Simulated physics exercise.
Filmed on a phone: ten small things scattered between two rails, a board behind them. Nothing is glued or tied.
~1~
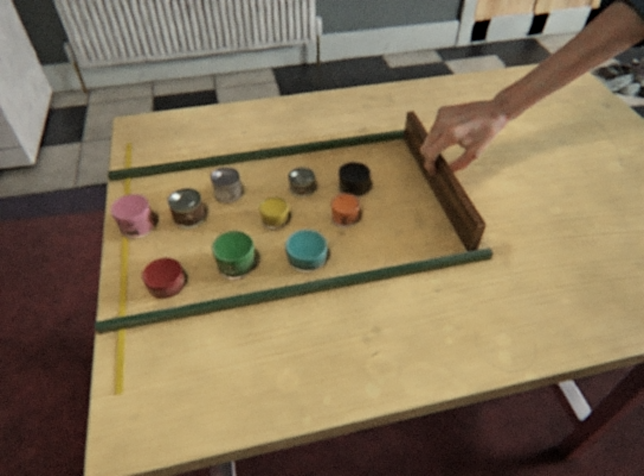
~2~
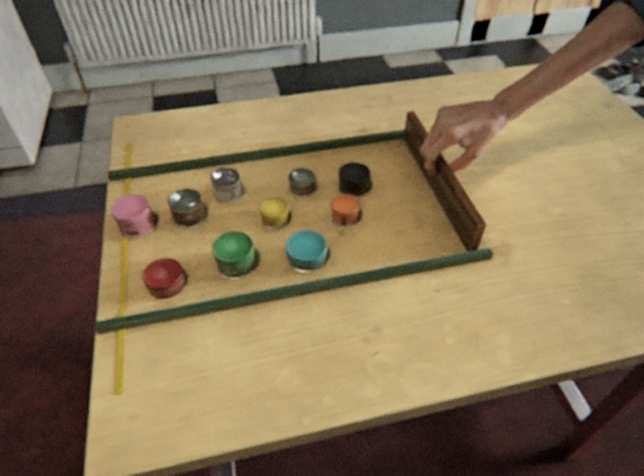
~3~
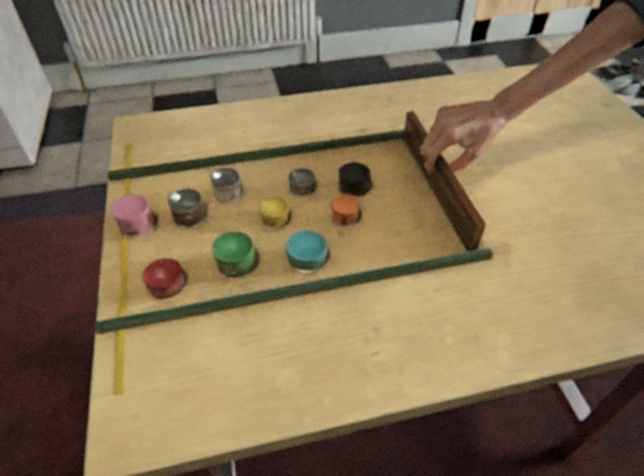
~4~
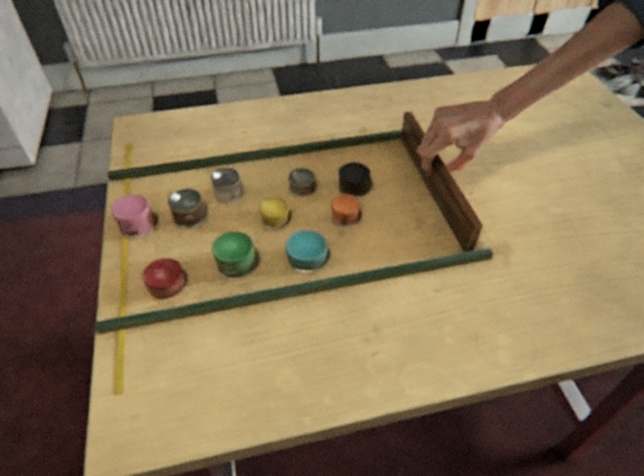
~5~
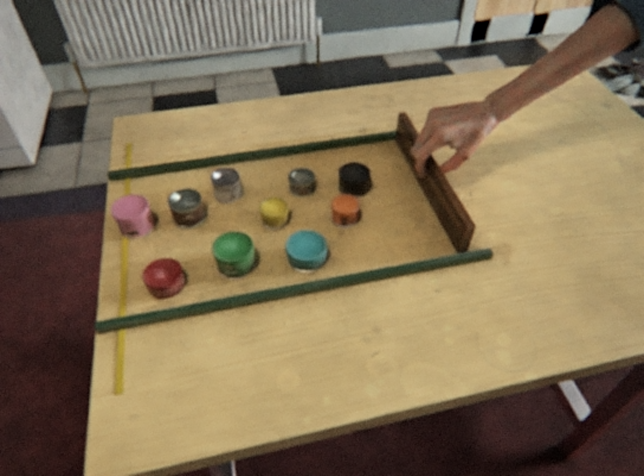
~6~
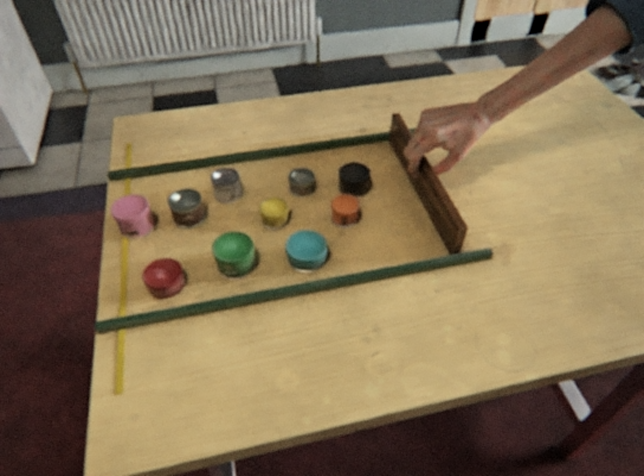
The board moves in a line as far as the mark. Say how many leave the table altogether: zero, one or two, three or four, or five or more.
Here the number that fall off is five or more.
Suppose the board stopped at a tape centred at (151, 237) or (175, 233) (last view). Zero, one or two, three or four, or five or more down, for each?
In that order: Three to four; one to two.
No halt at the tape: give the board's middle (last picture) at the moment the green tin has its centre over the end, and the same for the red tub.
Near (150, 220) and (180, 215).
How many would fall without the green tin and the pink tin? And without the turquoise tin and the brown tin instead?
First 4, then 4.
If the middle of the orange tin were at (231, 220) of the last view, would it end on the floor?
It falls.
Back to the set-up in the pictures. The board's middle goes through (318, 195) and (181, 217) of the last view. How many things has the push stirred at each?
3 and 10.
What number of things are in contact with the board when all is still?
In contact: 4.
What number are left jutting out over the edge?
Overhanging: 4.
A little later, none off yet; pink tin at rest near (134, 217); red tub at rest near (164, 278); brown tin at rest near (187, 209).
When it is over, the number that fall off is five or more; down, yellow pot, white pot, green tin, brown tin, red tub and pink tin.
